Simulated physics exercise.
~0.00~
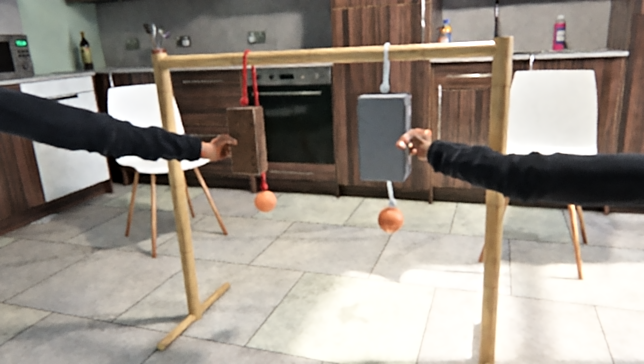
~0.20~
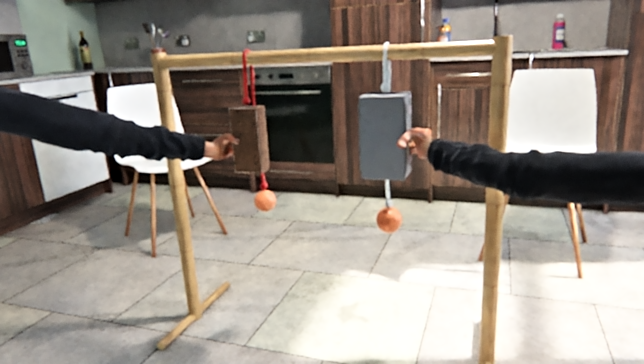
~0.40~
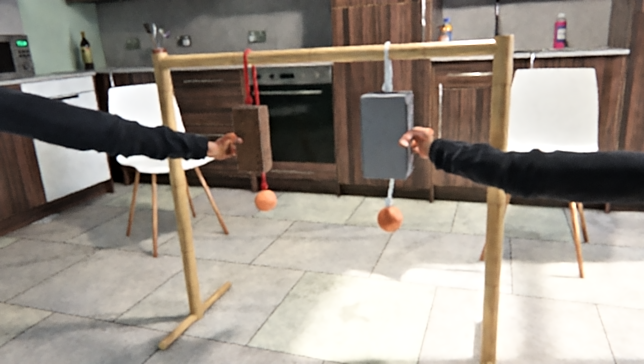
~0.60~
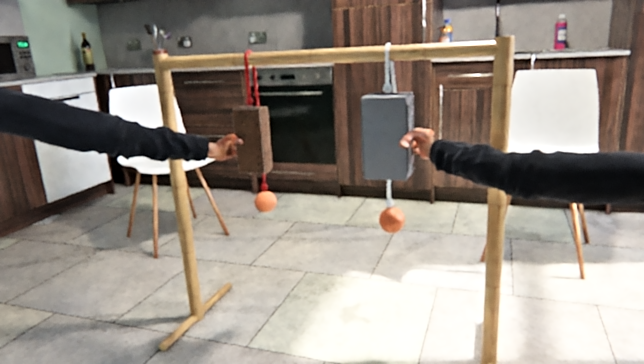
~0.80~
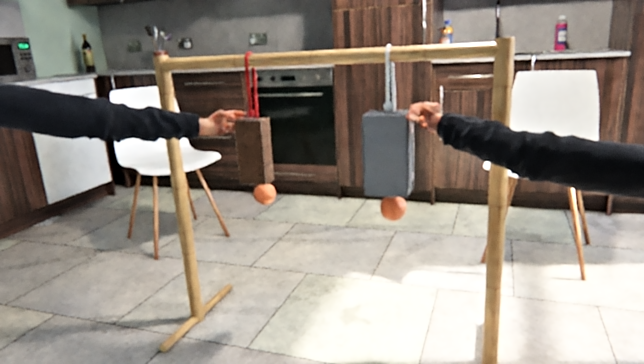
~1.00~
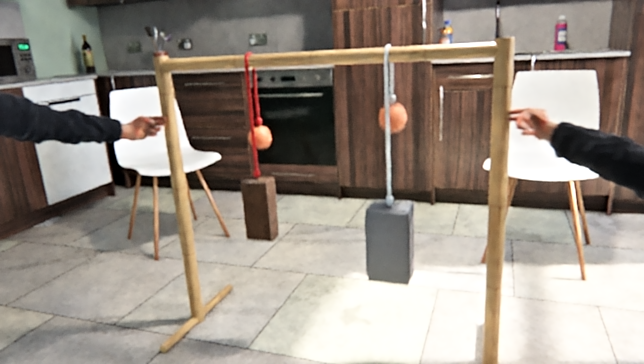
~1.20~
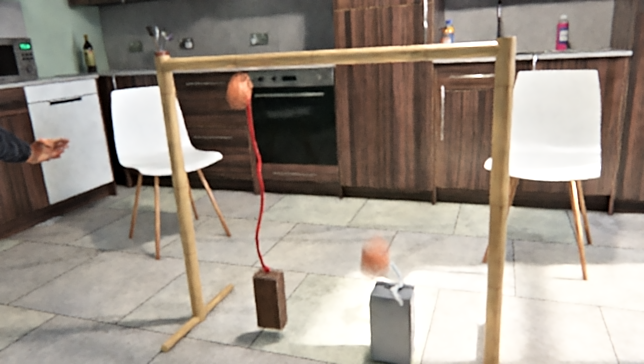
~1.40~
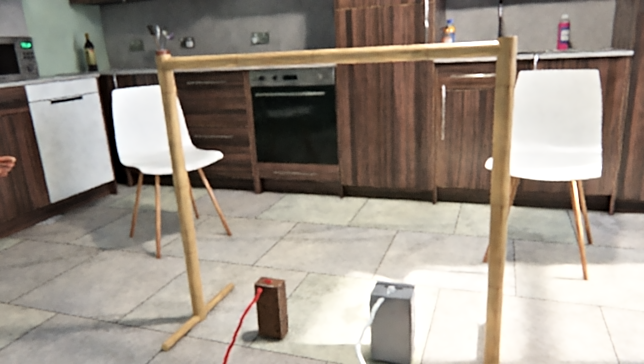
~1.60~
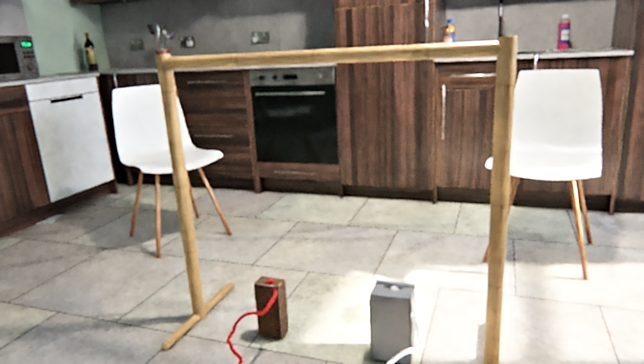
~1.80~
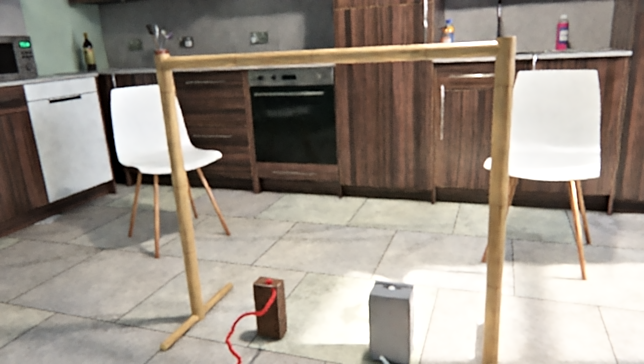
Brick and grey case hanging over a wooden rail, dropping to the kitchen floor when released as orange balls fly up and ropes slip off.
